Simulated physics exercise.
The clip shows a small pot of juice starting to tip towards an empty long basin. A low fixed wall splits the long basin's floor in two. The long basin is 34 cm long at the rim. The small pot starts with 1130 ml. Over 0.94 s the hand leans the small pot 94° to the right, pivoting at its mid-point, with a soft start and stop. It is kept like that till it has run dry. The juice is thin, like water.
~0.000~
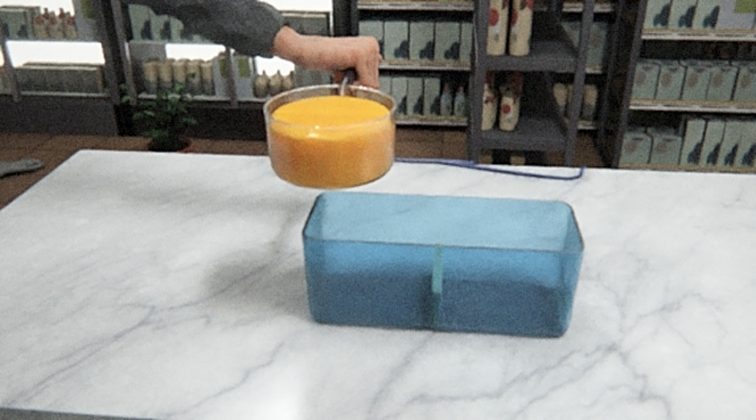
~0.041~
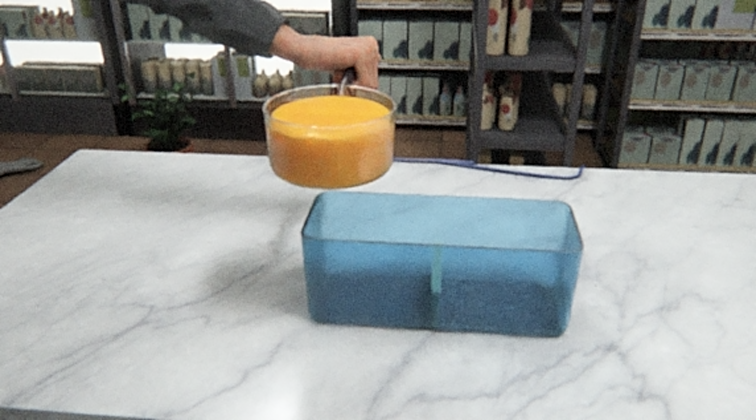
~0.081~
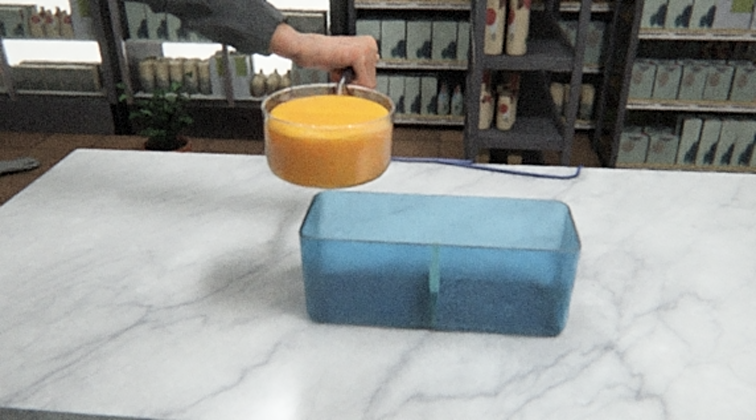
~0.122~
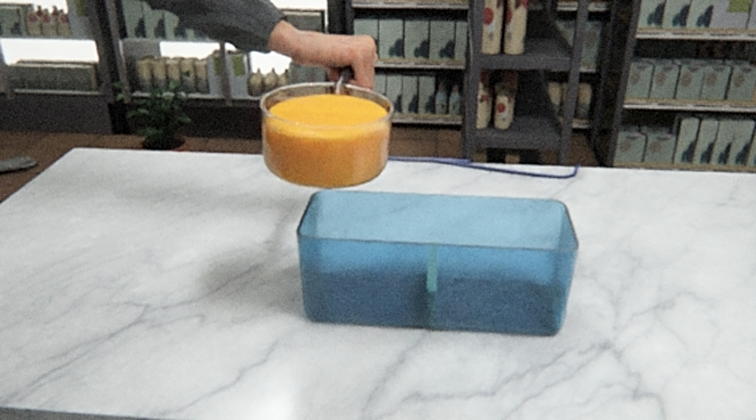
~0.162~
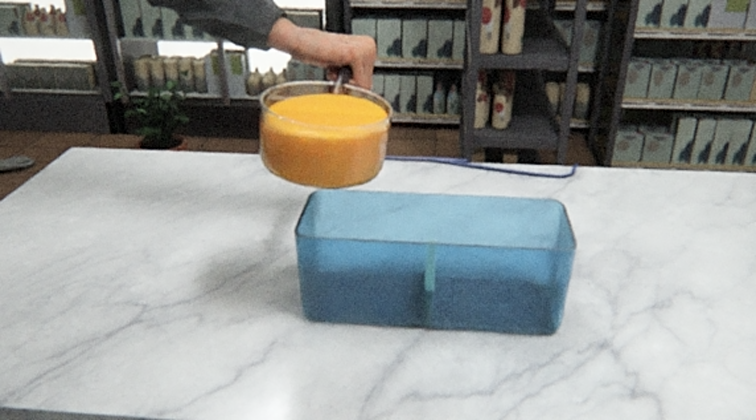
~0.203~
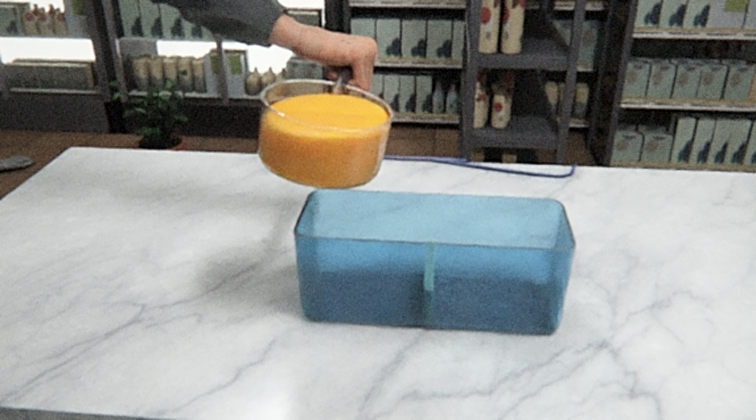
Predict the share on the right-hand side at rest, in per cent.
The far part has some 55 per cent.
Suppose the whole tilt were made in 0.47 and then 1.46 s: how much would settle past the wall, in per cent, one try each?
First 35, then 60 per cent.
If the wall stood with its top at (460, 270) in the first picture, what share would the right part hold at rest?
In that case some 20 per cent.
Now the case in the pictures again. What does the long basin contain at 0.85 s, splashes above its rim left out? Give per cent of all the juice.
About 76 per cent.
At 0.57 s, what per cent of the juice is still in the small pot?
Some 62 per cent.
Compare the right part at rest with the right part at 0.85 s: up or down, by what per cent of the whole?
It goes up by about 1.
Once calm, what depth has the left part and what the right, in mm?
Some 26 mm on the left and 32 mm on the right.
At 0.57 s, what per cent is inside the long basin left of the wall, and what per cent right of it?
Near 2 on the left, 9 on the right.
After 0.57 s the tilt is 63° and 62 per cent is still to pour, 2 is left of the wall and 9 right of it.
After 0.85 s the tilt is 92° and 15 per cent is still to pour, 23 is left of the wall and 54 right of it.
After 1.13 s the tilt is 94° and 3 per cent is still to pour, 39 is left of the wall and 54 right of it.
After 1.44 s the tilt is 94° and 1 per cent is still to pour, 43 is left of the wall and 55 right of it.
In the end 44 per cent lies left of the wall, 55 right of it and 1 outside.
